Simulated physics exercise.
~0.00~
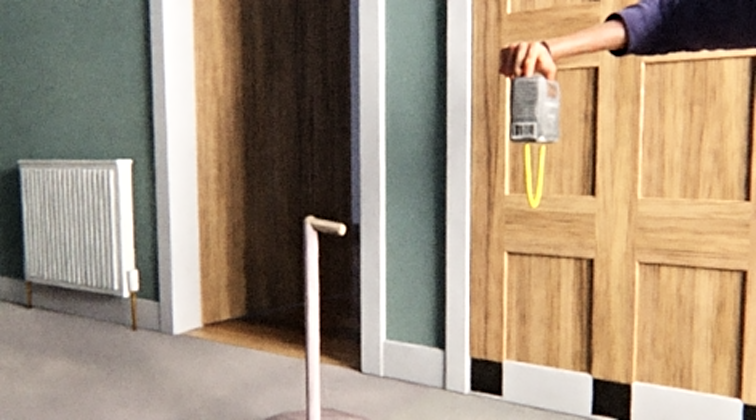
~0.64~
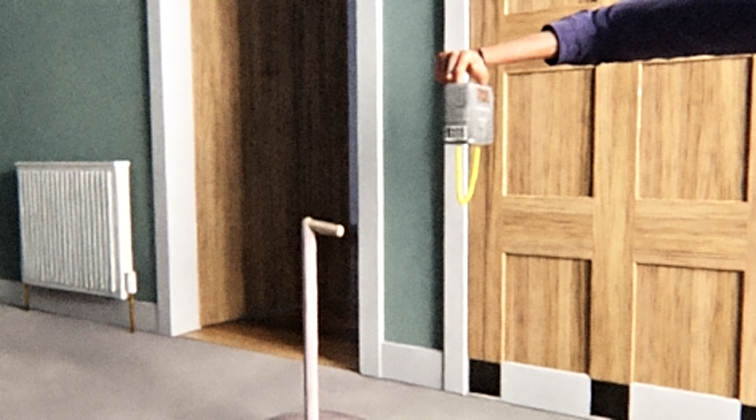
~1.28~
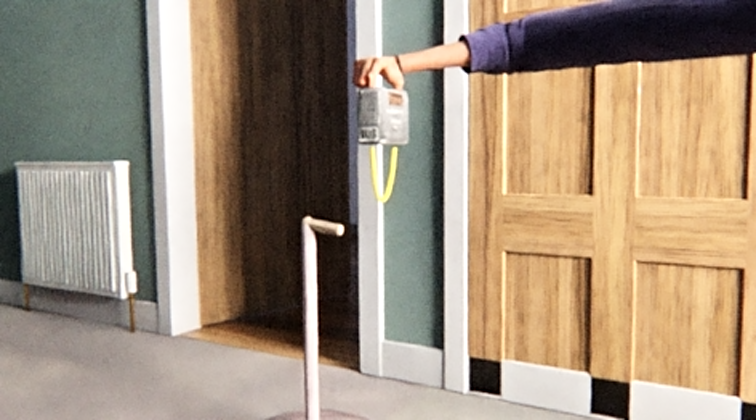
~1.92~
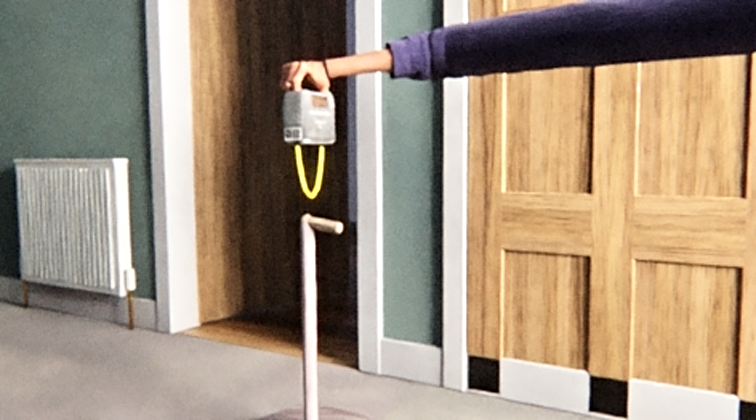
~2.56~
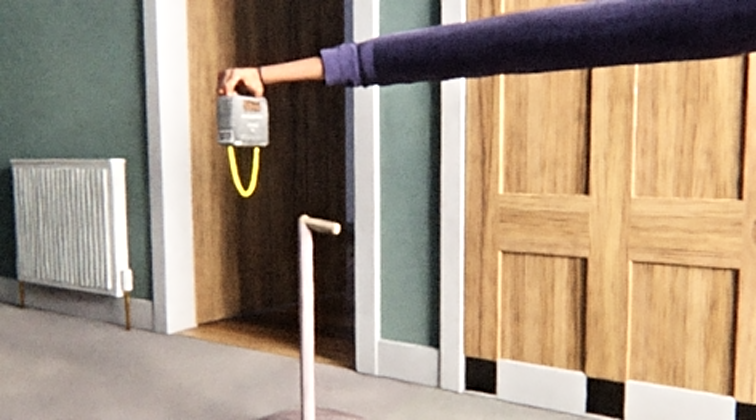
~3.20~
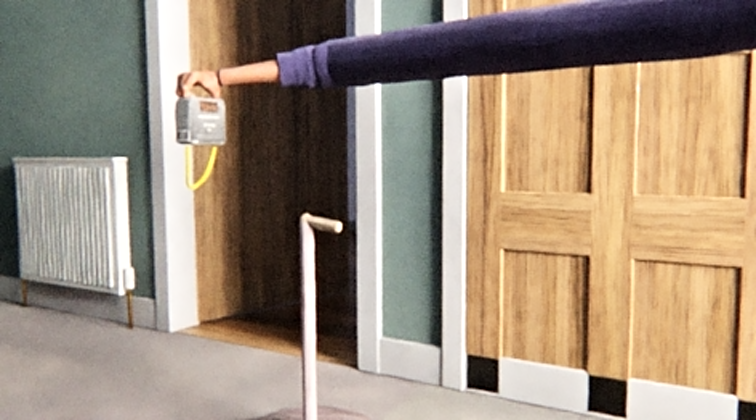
A hand carrying a grey pouch with a dangling yellow loop leftwards over a small stand, passing clear and stopping beyond it.
